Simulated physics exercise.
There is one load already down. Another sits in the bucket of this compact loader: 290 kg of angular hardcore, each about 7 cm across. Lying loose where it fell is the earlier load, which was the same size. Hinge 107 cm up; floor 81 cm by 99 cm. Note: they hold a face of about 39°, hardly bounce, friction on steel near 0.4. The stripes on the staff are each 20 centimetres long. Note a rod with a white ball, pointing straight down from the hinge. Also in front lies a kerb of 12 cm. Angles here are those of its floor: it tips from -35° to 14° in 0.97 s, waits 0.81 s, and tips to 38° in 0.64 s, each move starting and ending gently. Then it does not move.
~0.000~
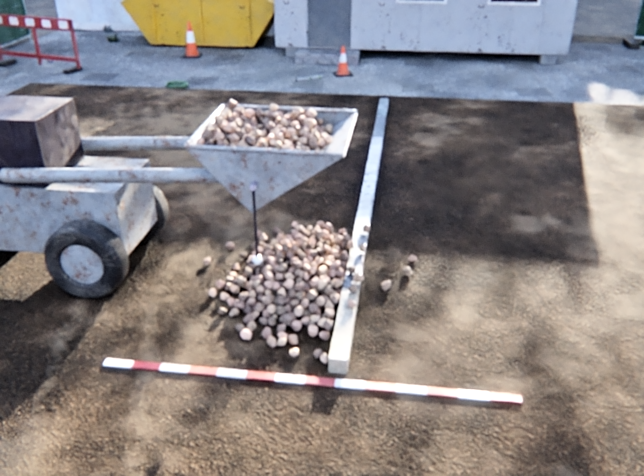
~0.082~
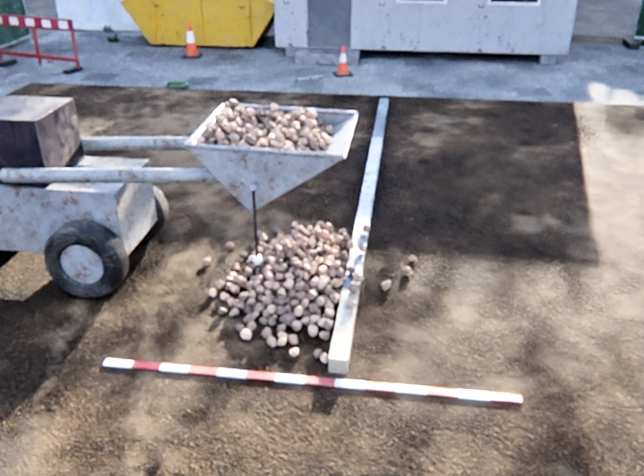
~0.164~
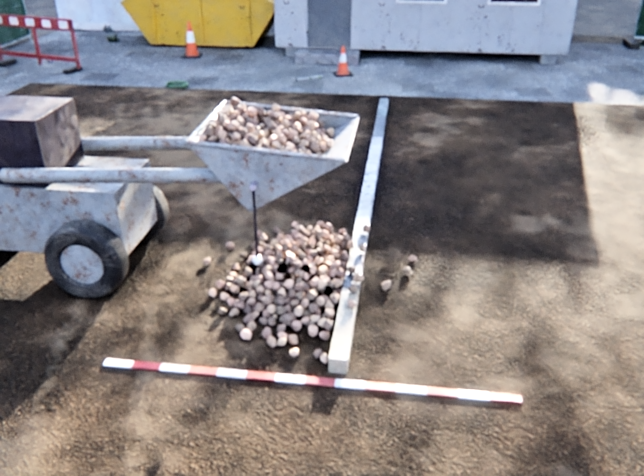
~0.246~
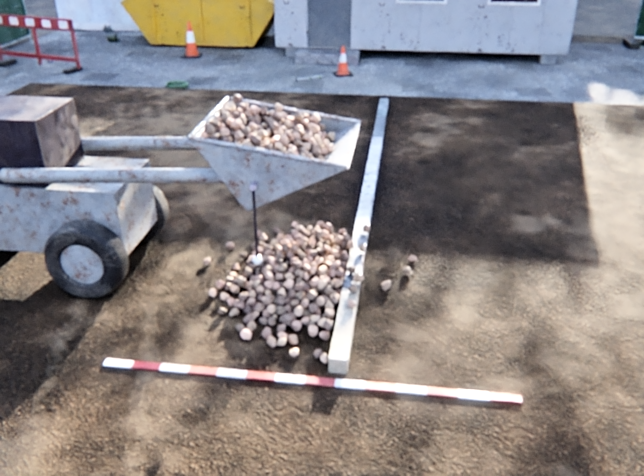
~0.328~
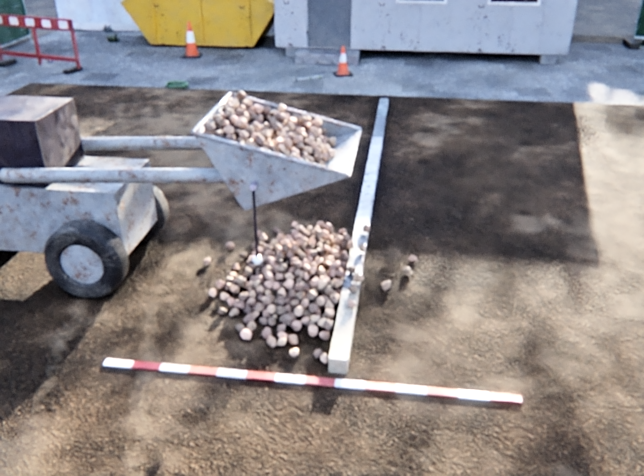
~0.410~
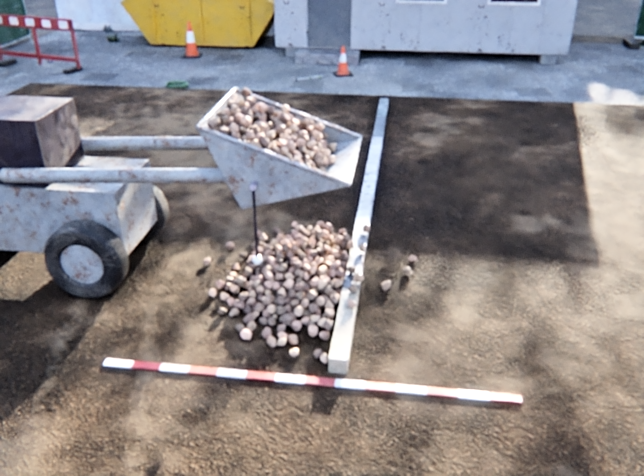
A grey wheeled loader stands at the left of a brown dirt yard, seen from above at an angle by a still camera, with a yellow skip, pale cabin and orange cones behind. Its raised bucket holds rounded brownish stones above a loose heap beside a pale kerb, with a red-and-white staff in front. The bucket gradually tilts, its right lip lowering while the stones inside shift slightly.
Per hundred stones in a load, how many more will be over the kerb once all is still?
70.
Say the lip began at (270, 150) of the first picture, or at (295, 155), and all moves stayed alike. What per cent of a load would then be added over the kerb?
The first position would add some 0 per cent, the second some 10.
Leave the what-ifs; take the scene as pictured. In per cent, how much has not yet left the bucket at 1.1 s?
Held: Around 100 % of the load.
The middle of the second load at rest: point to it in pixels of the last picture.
(377, 272).
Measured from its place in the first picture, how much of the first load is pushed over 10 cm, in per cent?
Roughly 0 per cent of them.
After 0.7 s the floor is at 7°; in per cent of one load, 100 in the bucket, 99 on this side of the kerb, 1 over the kerb; the foremost stones are at (375, 269).
After 1.1 s the floor is at 14°; in per cent of one load, 100 in the bucket, 100 on this side of the kerb, 1 over the kerb; the foremost stones are at (375, 269).
After 2.9 s the floor is at 38°; in per cent of one load, 14 in the bucket, 141 on this side of the kerb, 45 over the kerb; the foremost stones are at (435, 285).
After 5.4 s the floor is at 38°; in per cent of one load, 0 in the bucket, 129 on this side of the kerb, 71 over the kerb; the foremost stones are at (457, 282). Net gain over the kerb, 70.
